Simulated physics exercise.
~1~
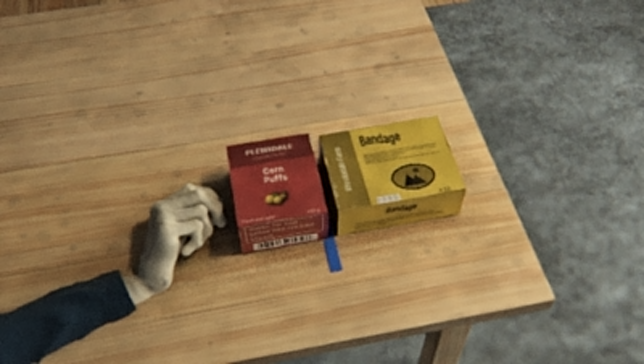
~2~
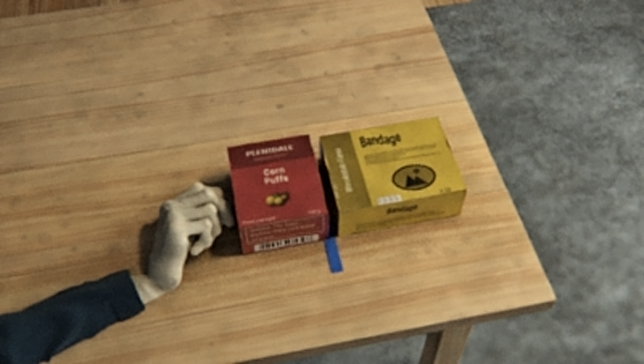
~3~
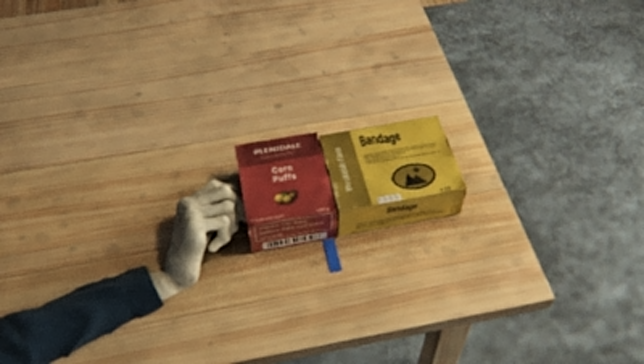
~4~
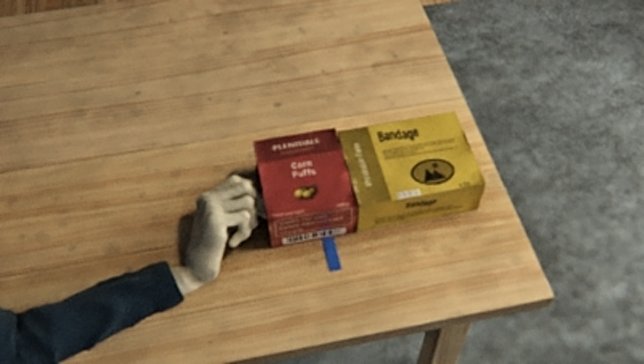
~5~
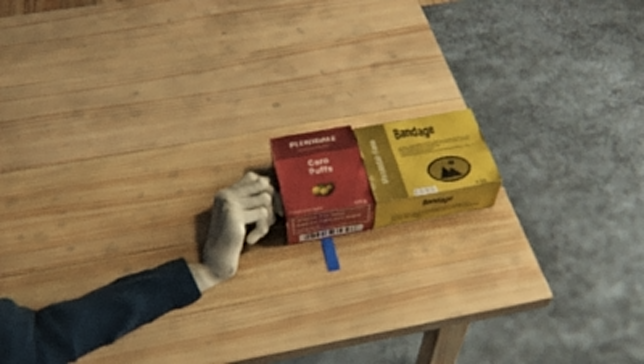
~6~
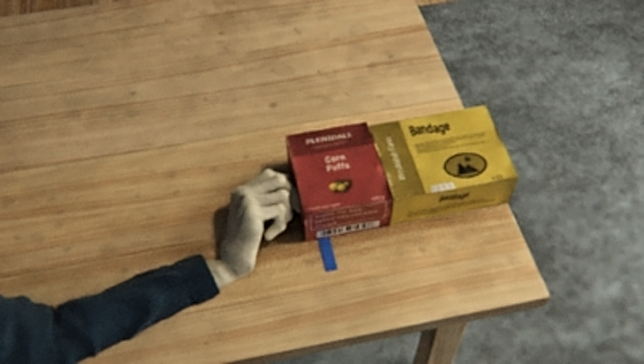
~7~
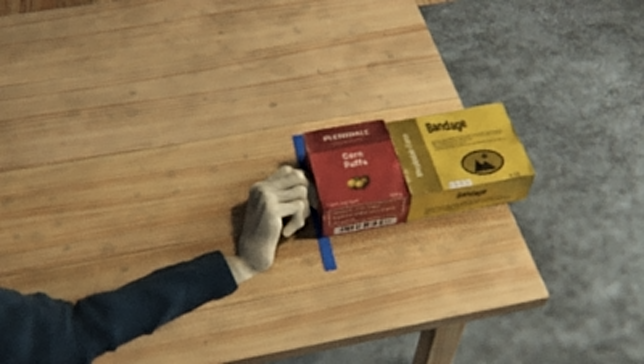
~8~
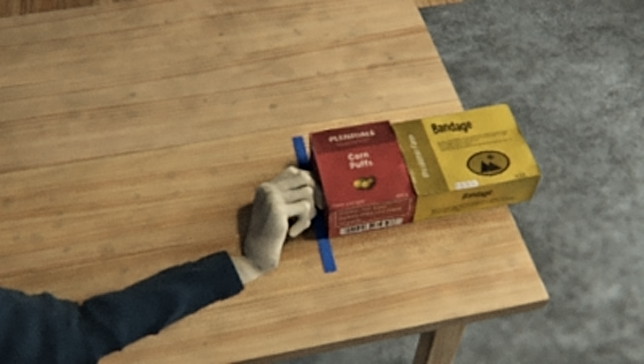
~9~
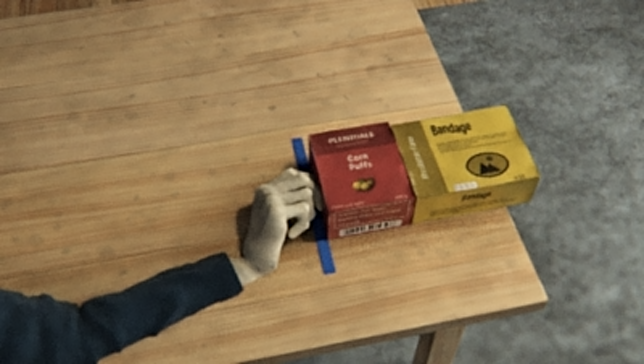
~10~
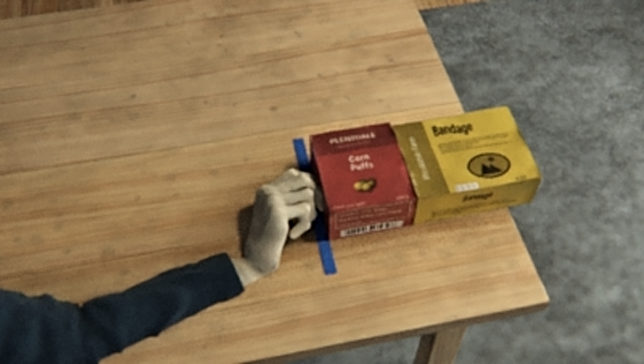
A gloved hand in a dark sleeve slowly pushes a red Corn Puffs box rightward against a yellow Bandage box on a wooden table, sliding both past a blue tape strip until the hand stops, leaving the yellow box resting partly over the table's right edge.
